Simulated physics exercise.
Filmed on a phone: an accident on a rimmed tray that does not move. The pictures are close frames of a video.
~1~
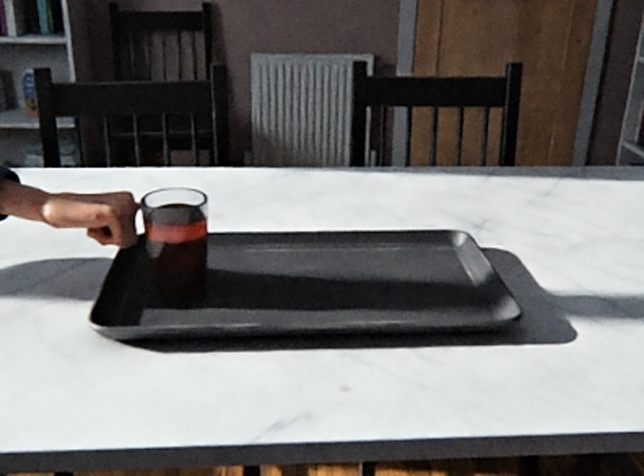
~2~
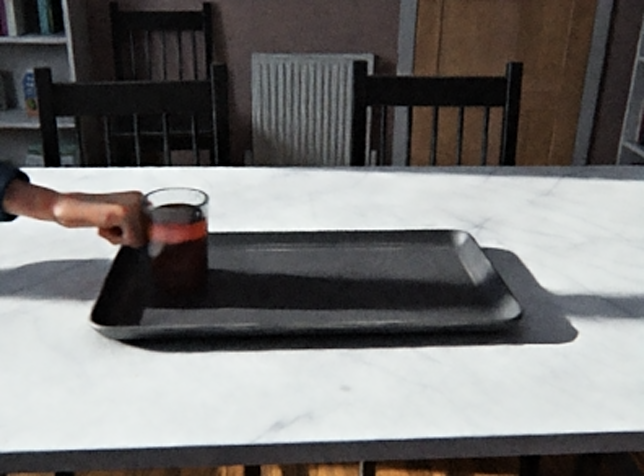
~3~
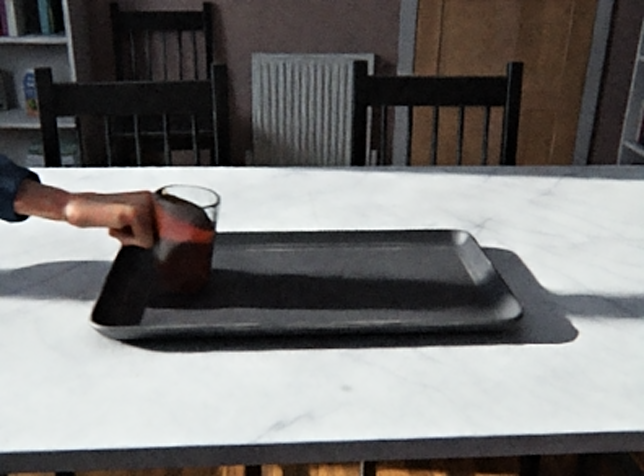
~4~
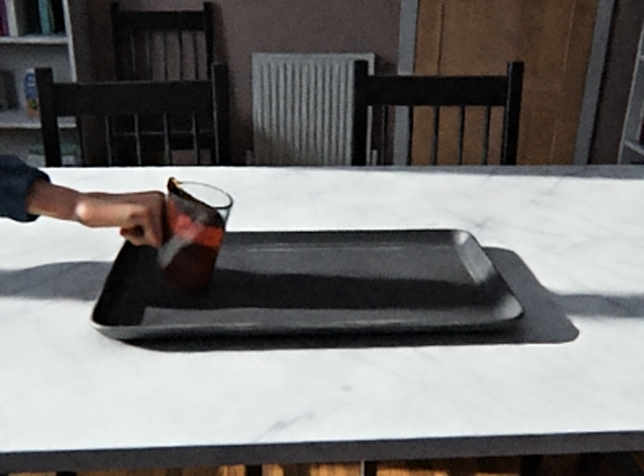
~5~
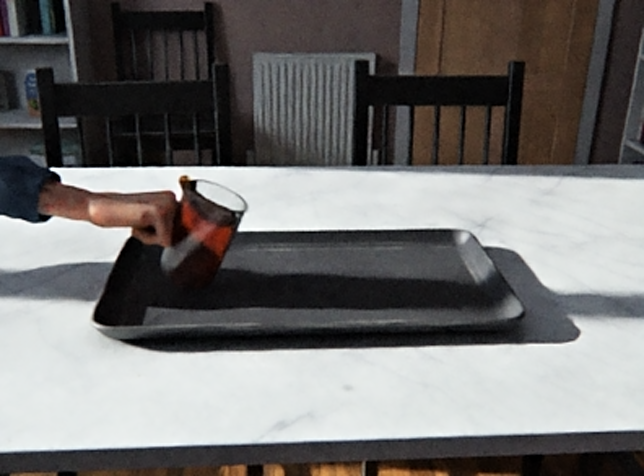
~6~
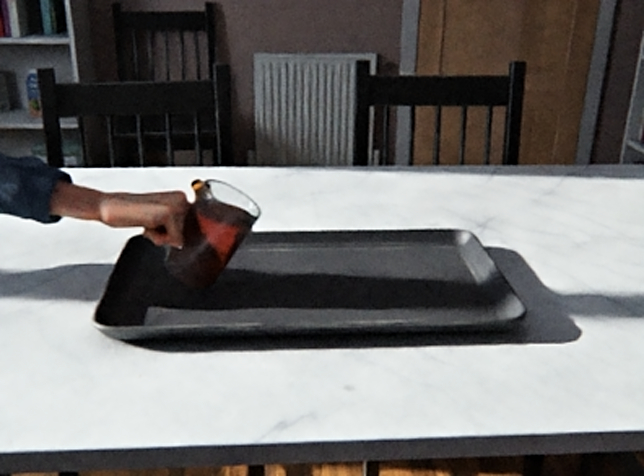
The clip opens with a hand touching the left side of an upright glass of tea on a dark rimmed tray. The hand pushes to the right, and the glass begins to lean that way. Its tilt steadily grows as the reddish tea shifts inside and the tray stays still.
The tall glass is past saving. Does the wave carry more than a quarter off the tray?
In the end over a quarter gets off the tray.
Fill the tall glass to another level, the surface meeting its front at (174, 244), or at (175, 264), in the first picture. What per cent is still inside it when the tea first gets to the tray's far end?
The first gives 40 %, the second 35 %.
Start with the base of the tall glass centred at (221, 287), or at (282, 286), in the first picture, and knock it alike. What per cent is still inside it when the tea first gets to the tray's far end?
First some 40, then 60 per cent.
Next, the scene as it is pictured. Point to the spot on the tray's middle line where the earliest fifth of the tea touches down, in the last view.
At about (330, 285).
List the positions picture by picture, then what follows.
In the first frame, it leans 0°; its right rim is at (206, 200); the tea meets the walls at (147, 211) and (205, 212); the tray's far rim is at (493, 270); the tray is clear ahead.
In the second frame, it leans 0°; its right rim is at (207, 200); the tea meets the walls at (148, 211) and (205, 211).
In the third frame, it leans 7°; its right rim is at (219, 201); the tea meets the walls at (157, 192) and (209, 214).
In the fourth frame, it leans 14°; its right rim is at (232, 203); the tea meets the walls at (170, 200) and (225, 217); 1 per cent is over the edge.
In the fifth frame, it leans 23°; its right rim is at (246, 208); the tea meets the walls at (180, 212) and (239, 215); 1 per cent is over the edge.
In the sixth frame, it leans 31°; its right rim is at (259, 214); the tea meets the walls at (185, 223) and (254, 212); 1 per cent is over the edge.
A moment on, the tall glass lies on its side and 85 per cent is in the glass, 5 on the tray and 10 above or beyond its rim.
Next, the tall glass lies on its side and 42 per cent is in the glass, 53 on the tray and 5 above or beyond its rim.
Then the tall glass lies on its side and 23 per cent is in the glass, 64 on the tray and 13 above or beyond its rim.
Later the tall glass lies on its side and 12 per cent is in the glass, 51 on the tray and 37 above or beyond its rim.
At rest 65 per cent is held by tray and glass, 35 is off the tray.
